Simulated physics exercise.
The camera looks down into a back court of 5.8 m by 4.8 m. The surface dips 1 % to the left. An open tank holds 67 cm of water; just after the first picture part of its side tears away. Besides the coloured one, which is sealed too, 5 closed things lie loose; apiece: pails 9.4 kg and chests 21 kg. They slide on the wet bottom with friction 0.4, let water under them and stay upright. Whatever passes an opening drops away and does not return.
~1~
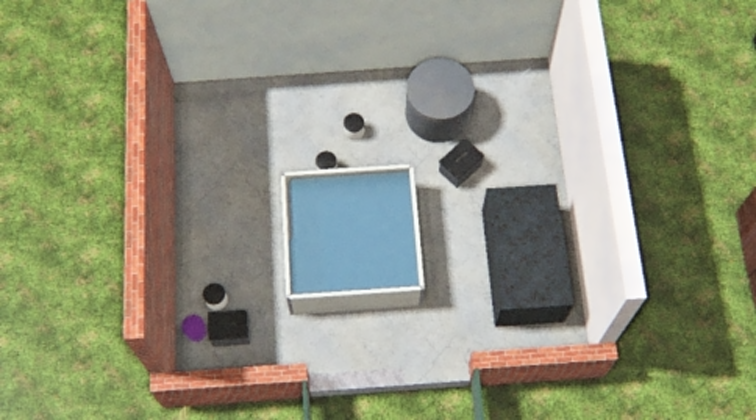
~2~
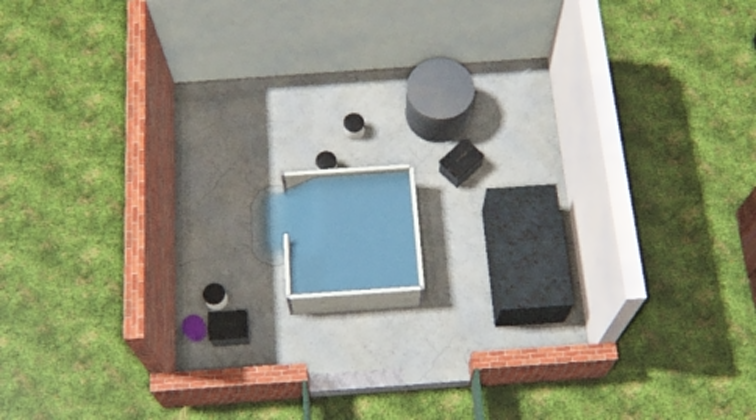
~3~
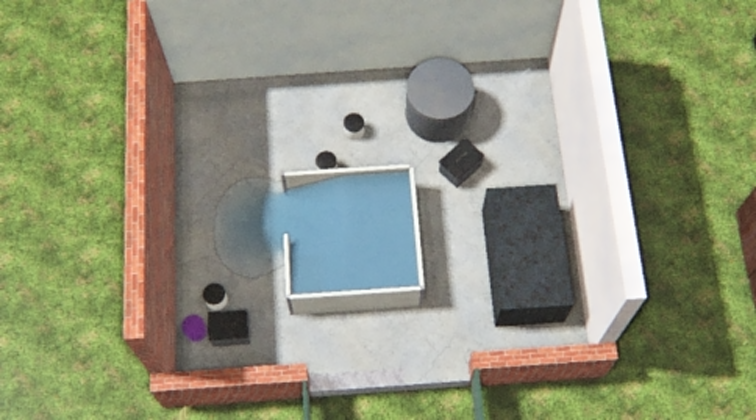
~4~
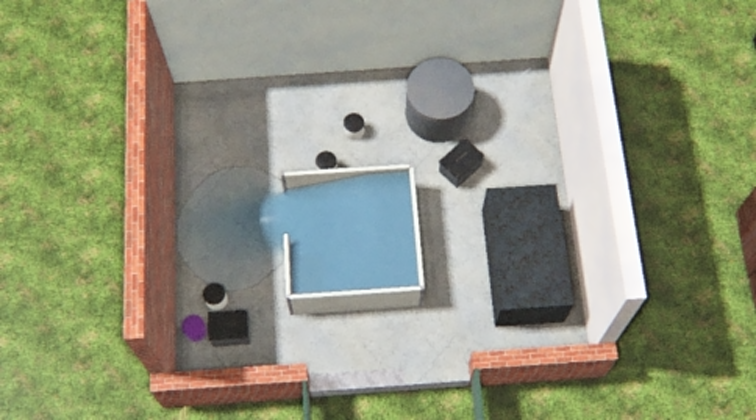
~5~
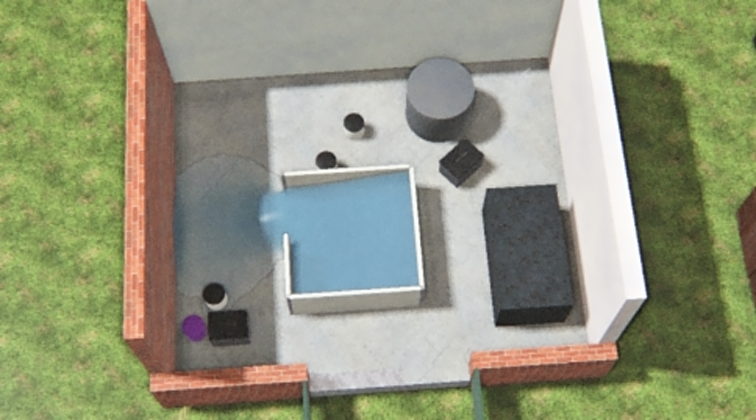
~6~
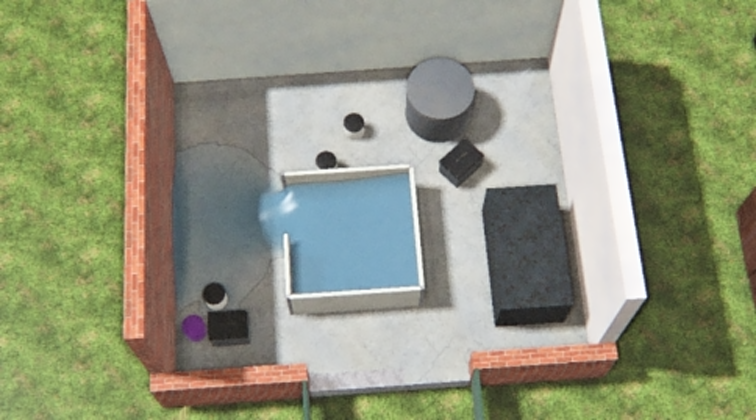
Water pouring through a gap in the left side of an open tank and spreading to the brick wall, loose objects staying still.
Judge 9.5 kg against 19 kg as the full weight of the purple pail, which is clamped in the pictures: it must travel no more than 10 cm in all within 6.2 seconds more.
I expect that neither load is enough.
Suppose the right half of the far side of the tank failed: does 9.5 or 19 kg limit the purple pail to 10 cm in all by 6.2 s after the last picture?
In that case neither weight holds it.
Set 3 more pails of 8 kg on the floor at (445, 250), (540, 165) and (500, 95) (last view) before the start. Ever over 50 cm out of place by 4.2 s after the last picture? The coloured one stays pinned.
In that order: Short of it, less, short of it.
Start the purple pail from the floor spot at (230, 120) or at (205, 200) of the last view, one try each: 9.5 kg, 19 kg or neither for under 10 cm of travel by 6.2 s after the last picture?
In that order: Neither is enough; neither holds.
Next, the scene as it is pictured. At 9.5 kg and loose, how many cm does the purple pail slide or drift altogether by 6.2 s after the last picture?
About 450 cm.
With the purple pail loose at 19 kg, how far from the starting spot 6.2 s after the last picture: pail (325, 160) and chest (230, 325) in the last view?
In that order: 0 cm, 350 cm.
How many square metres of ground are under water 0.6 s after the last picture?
About 8.5 m2.
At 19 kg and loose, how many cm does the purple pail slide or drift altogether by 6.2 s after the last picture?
About 250 cm.
Then, 0.6 s after the last picture the purple pail would be 18 cm from its start with 9.5 kg and 6 cm from its start with 19 kg; 10 cm of water round it then.
Then, 2.3 s after the last picture the purple pail would be 235 cm from its start with 9.5 kg and 175 cm from its start with 19 kg; 10 cm of water round it then.
Then, 4.2 s after the last picture the purple pail would be 378 cm from its start with 9.5 kg and 229 cm from its start with 19 kg; 7 cm of water round it then.
Then, 6.2 s after the last picture the purple pail would be 385 cm from its start with 9.5 kg and 229 cm from its start with 19 kg; 5 cm of water round it then.
